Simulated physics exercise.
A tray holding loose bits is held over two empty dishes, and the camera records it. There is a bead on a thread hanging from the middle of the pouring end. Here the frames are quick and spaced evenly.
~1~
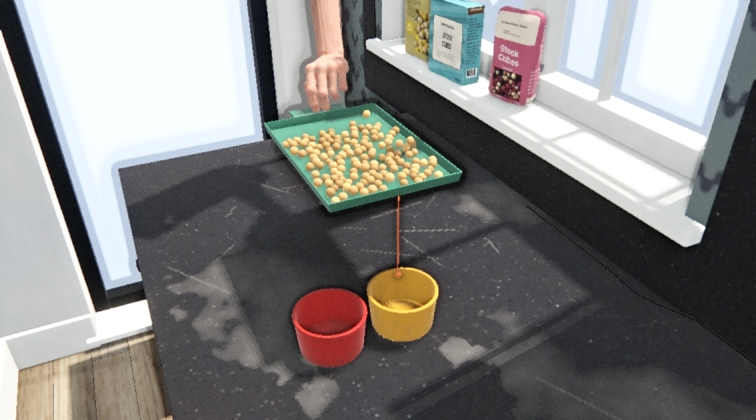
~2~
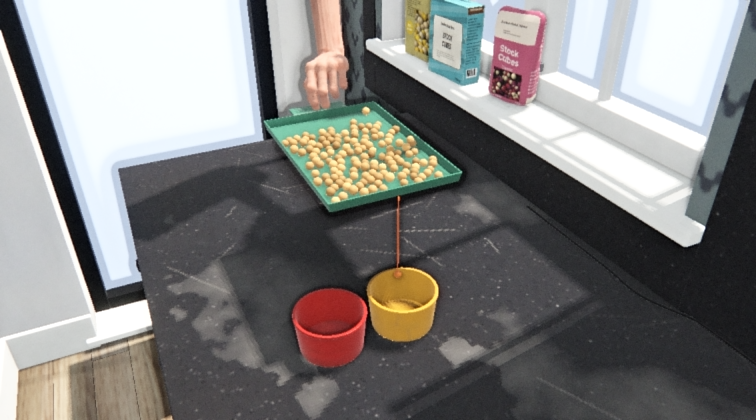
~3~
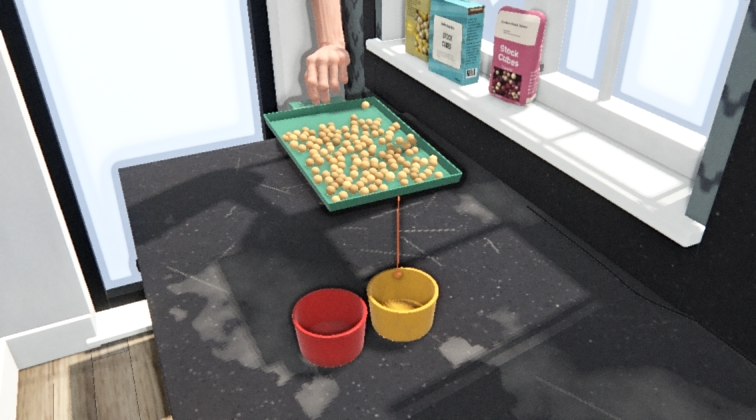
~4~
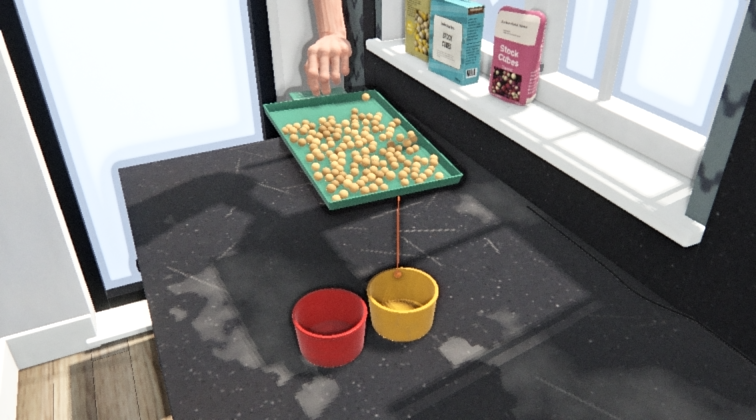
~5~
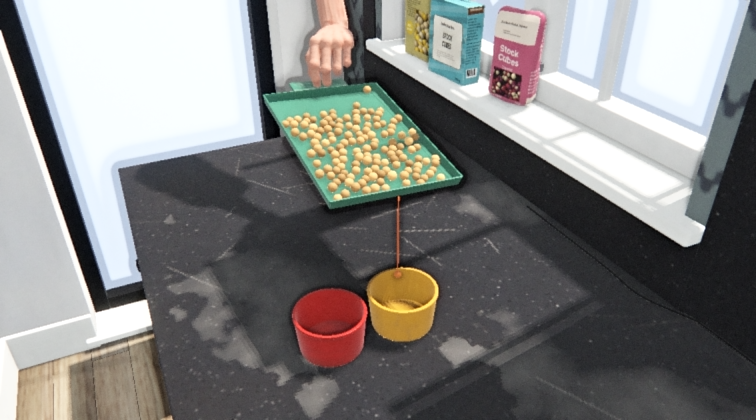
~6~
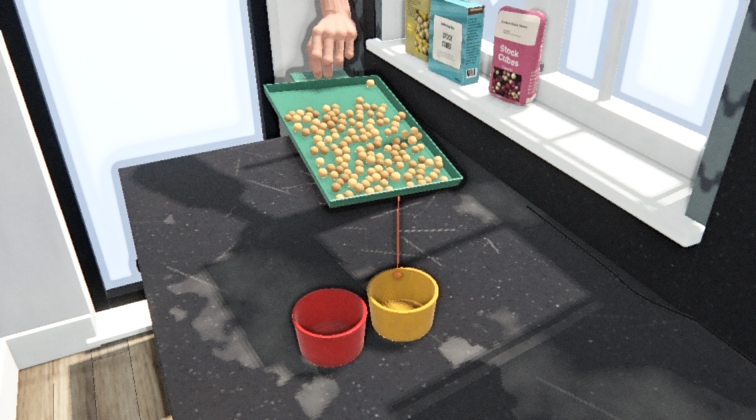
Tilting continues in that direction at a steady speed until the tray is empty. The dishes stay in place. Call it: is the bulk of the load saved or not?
The bulk is not saved.
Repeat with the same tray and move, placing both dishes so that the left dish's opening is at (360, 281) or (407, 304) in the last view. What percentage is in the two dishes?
In the first position around 10 percent, in the second around 80 percent.
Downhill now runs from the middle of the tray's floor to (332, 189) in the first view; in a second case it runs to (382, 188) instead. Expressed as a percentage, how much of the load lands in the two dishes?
90 per cent, then 30 per cent.
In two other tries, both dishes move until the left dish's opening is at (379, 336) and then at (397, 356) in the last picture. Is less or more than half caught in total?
With the first shift the pair saves less than a half; with the second, less than a half.
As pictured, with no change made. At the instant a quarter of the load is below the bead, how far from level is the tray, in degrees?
It's turned some 75 degrees by then.
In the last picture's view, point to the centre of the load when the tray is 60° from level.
Somewhere around pixel (418, 167) in the last picture.
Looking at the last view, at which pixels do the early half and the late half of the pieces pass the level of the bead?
Near (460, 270) and later near (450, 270).
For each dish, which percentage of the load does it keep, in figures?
So the left dish gets 0 % of the load, while the right one gets 10 %.
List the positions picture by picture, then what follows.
The first picture shows corners of the pouring end at (330, 203) and (459, 171), level; middle of the load at (364, 158), round wooden beads; left dish at (344, 348); right dish at (418, 322); bead on its thread at (398, 274).
The second picture shows corners of the pouring end at (330, 202) and (459, 172), level; middle of the load at (364, 158).
The third picture shows corners of the pouring end at (330, 202) and (459, 173), tipped barely, lowest at the right corner; middle of the load at (364, 155).
The fourth picture shows corners of the pouring end at (331, 201) and (459, 174), tipped a little, lowest at the right corner; middle of the load at (365, 152).
The fifth picture shows corners of the pouring end at (331, 200) and (460, 176), tipped a little, lowest at the right corner; middle of the load at (367, 149).
The sixth picture shows corners of the pouring end at (332, 199) and (460, 177), tipped a little, lowest at the right corner; middle of the load at (370, 148), nearly all on the move; left dish at (344, 348); right dish at (418, 322).
Soon after the last picture, tray tipped steeply; most on the tray; a stray few in the right dish; a stray few outside both; a small part in the air.
A little later, tray tipped right over; a stray few on the tray; a small part in the right dish; most outside both; a small part in the air.
Later still, tray tipped past a quarter turn; a small part in the right dish; most outside both.
By the end, tray tipped past a quarter turn; none in the left dish; a small part in the right dish; most outside both.
